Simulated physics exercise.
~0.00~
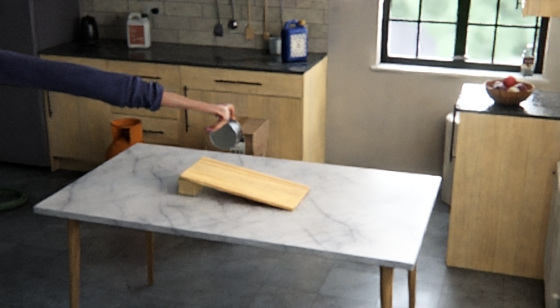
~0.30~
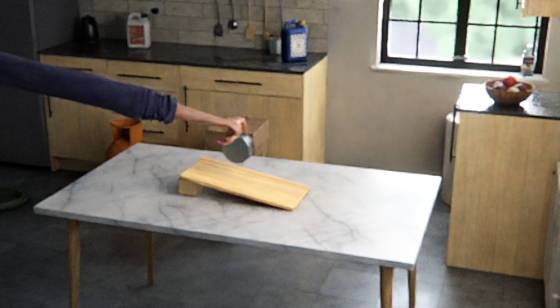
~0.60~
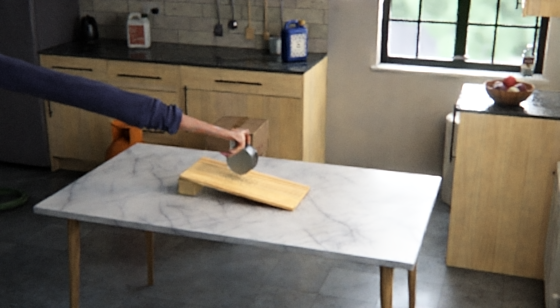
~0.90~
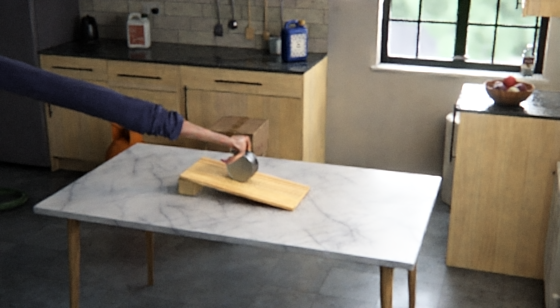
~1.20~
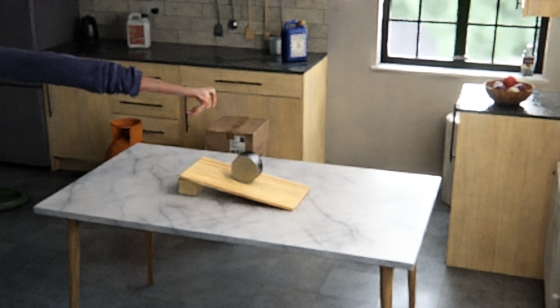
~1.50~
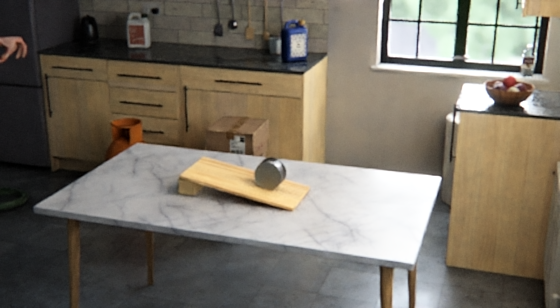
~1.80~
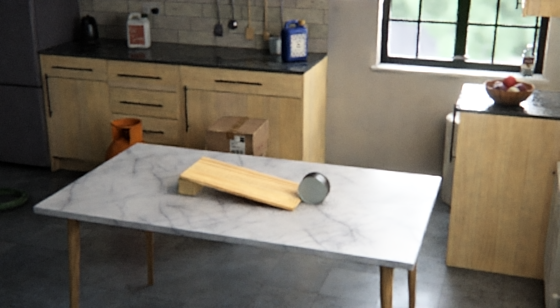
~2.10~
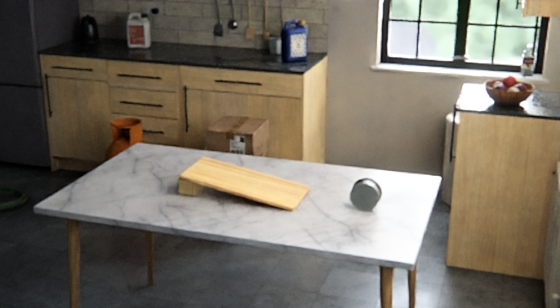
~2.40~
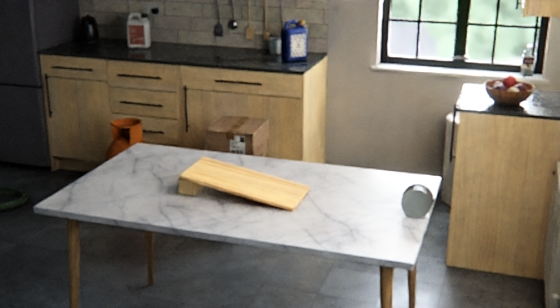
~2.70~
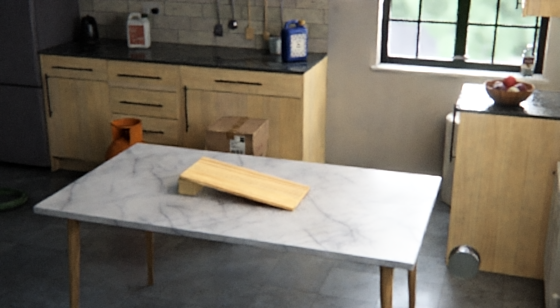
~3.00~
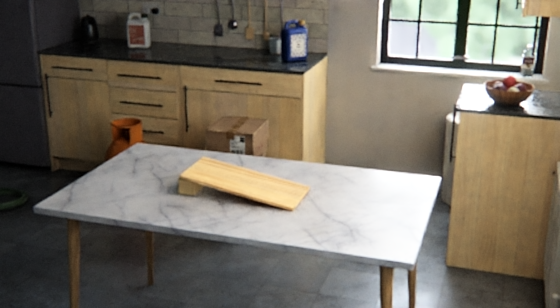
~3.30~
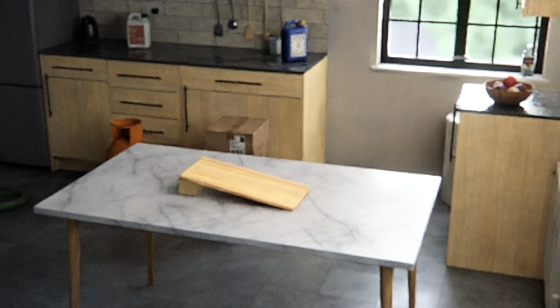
A hand sets a round tub on a sloping board, and it rolls off the table.
